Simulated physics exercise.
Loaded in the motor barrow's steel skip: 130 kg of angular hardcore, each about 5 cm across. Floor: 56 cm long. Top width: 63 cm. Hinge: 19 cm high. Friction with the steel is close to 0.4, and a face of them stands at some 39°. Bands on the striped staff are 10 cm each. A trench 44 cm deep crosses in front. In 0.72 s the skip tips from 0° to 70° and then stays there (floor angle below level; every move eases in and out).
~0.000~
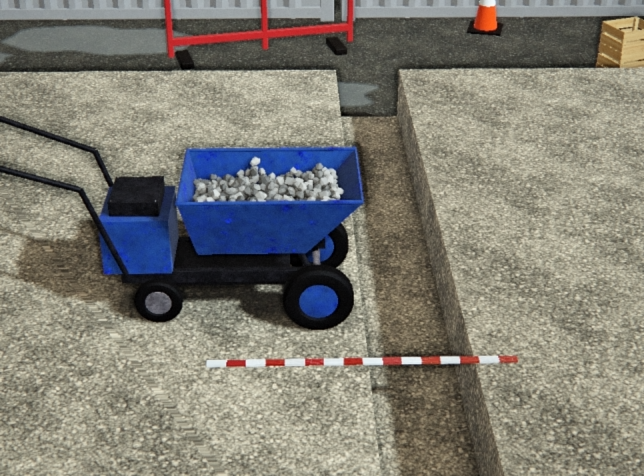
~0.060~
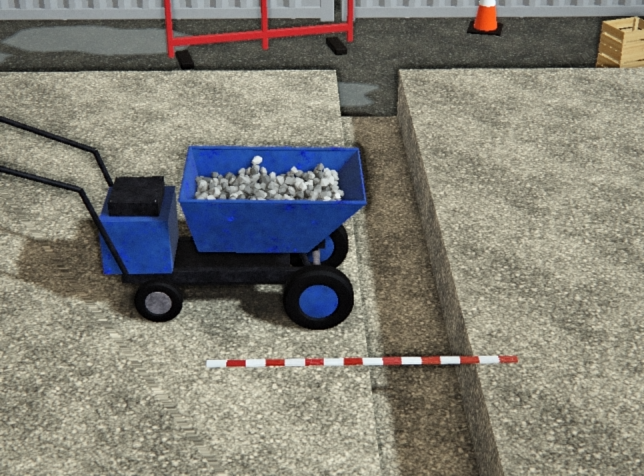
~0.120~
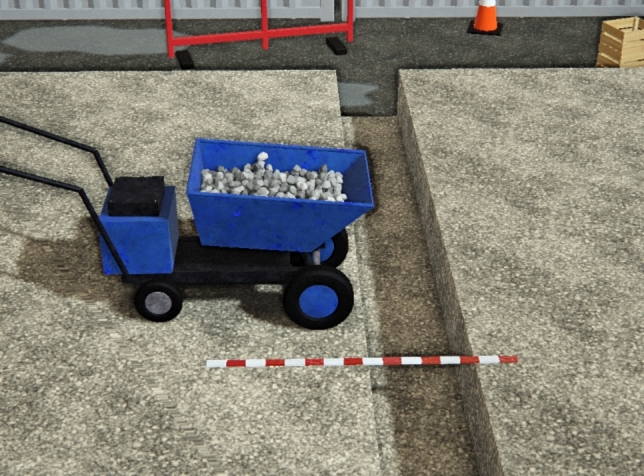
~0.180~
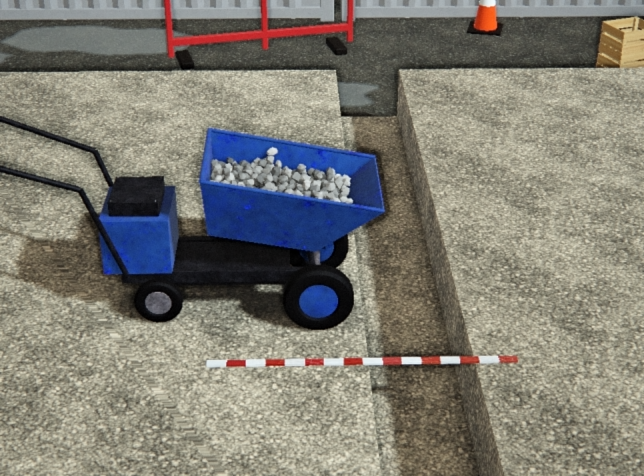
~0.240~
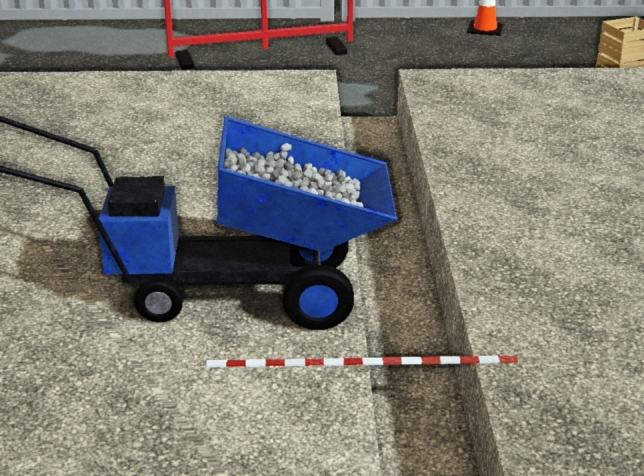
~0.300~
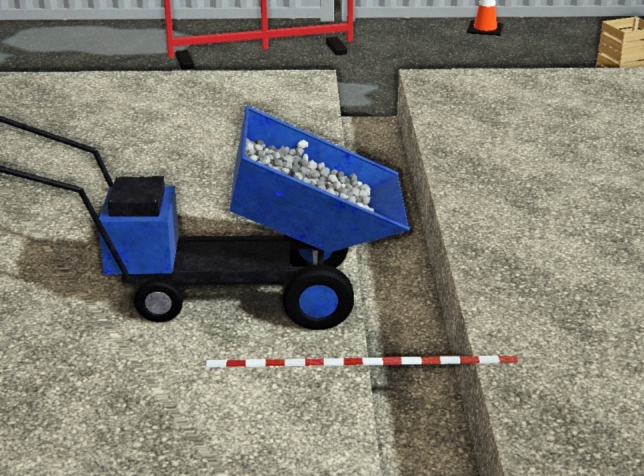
The clip shows a blue motor barrow loaded with grey and white stones standing beside a trench, with a red-and-white striped staff nearby. Its skip tilts steadily forward to the right, the rear edge rising while the wheels stay still.
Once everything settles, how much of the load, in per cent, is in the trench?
Once it settles, about 51 per cent of the load is there.
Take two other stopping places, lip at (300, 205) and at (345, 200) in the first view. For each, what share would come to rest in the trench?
Result: Close to 100 then close to 75 per cent.
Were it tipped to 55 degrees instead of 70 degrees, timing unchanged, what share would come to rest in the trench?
Share in trench: Approx. 15%.
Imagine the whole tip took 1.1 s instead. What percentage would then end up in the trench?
Roughly 65% would finish there.
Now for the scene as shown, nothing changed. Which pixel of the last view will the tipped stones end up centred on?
The middle should be near (452, 329).
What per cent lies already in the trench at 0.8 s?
Some 10 per cent.
After 0.5 s the floor is at 59°; 100 % in the skip; the foremost stones are at (415, 248).
After 0.8 s the floor is at 70°; 82 % in the skip, 9 % in the trench, 9 % past the trench; the foremost stones are at (493, 304).
After 1.2 s the floor is at 70°; 29 % in the skip, 23 % in the trench, 49 % past the trench; the foremost stones are at (604, 302).
After 3.1 s the floor is at 70°; 0 % in the skip, 51 % in the trench, 49 % past the trench; the foremost stones are past the picture's edge.
